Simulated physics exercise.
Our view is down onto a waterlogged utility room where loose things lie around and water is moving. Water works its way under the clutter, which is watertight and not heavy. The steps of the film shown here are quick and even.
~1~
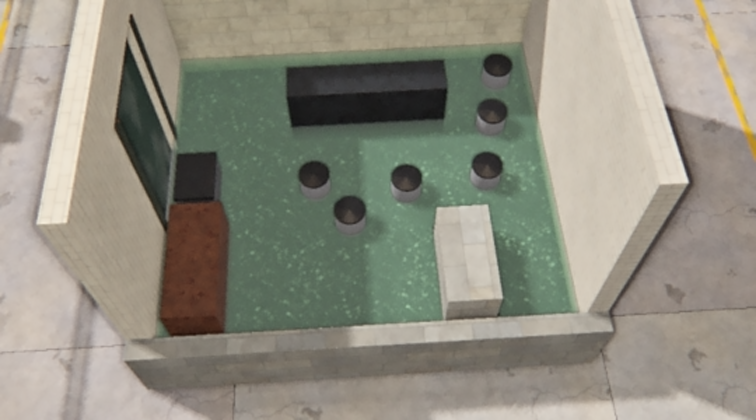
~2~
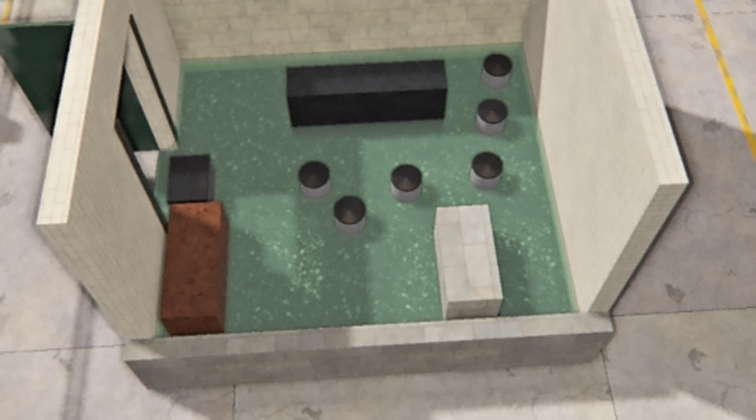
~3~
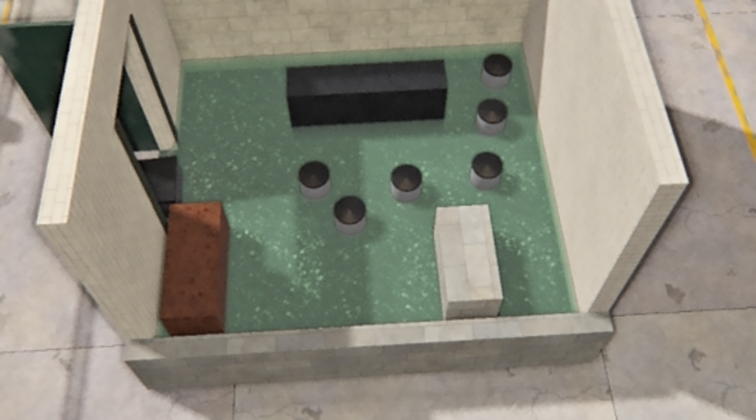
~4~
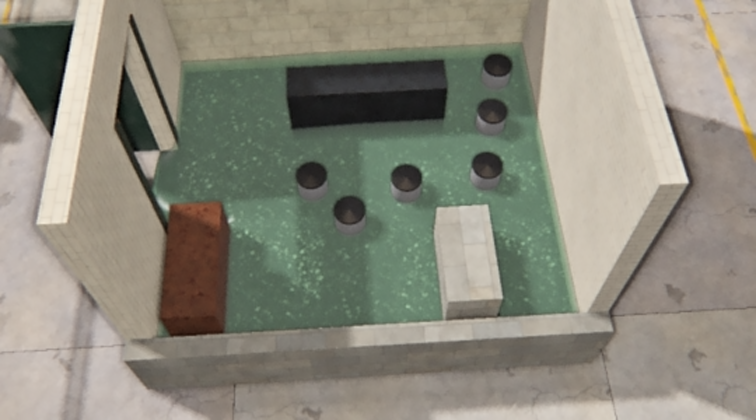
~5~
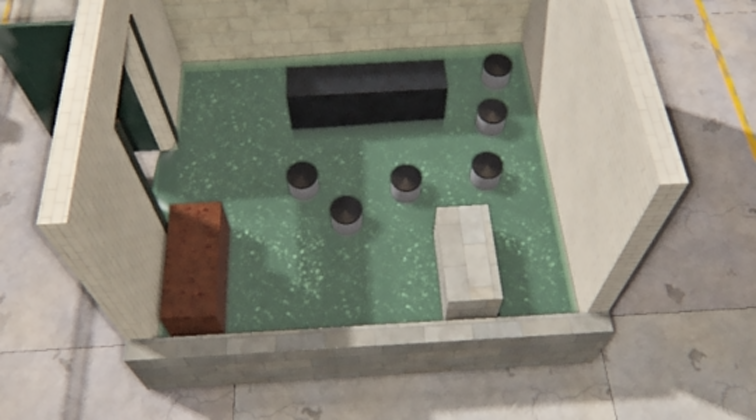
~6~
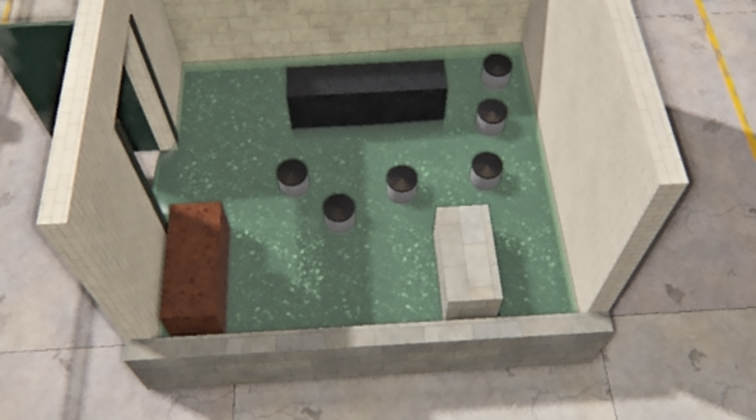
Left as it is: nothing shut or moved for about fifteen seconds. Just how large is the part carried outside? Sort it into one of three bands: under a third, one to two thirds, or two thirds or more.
It falls in the middle band, one to two thirds.
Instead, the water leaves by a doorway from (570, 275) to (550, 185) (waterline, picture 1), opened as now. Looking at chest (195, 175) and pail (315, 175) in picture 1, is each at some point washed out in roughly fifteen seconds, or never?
First object: Never leaves; second object: Carried off.
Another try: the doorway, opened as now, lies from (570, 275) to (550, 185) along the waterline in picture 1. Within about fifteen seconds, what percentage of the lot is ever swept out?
Roughly 90 per cent.
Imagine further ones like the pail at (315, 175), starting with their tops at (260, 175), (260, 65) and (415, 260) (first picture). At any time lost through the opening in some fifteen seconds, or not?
Going one by one, I'd say it leaves, then it leaves, then it doesn't leave.
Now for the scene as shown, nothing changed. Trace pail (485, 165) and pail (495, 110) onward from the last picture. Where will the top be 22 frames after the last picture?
Approximately (360, 170), then (425, 132).
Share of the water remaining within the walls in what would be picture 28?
Looks like about 56 per cent of the water.
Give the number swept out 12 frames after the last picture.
I count 2 altogether.
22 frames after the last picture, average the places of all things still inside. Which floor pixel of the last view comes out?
Mean position: About (366, 152).
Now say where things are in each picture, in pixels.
In the first frame, a pail at (314, 174), afloat; a pail at (350, 210) floats; 0 of 7 have shifted.
In the second frame, a pail at (314, 174) floats; a pail at (350, 210) floats; 1 of 7 have shifted.
In the third frame, a pail at (314, 174), afloat; a pail at (350, 210) floats; 1 of 7 have shifted.
In the fourth frame, a pail at (311, 175) floats; a pail at (350, 210), afloat; 1 of 7 have shifted.
In the fifth frame, a pail at (302, 175) floats, close to its start; a pail at (346, 210), afloat, close to its start; 2 of 7 have shifted.
In the sixth frame, a pail at (292, 172), afloat, close to its start; a pail at (339, 207), afloat, close to its start; 3 of 7 have shifted.
A moment on, 1 of 7 are out; 6 afloat.
Next, 2 of 7 are out; 5 afloat.
Later, 3 of 7 are out; 4 afloat.
In the end, 4 of 7 are out; 3 afloat.
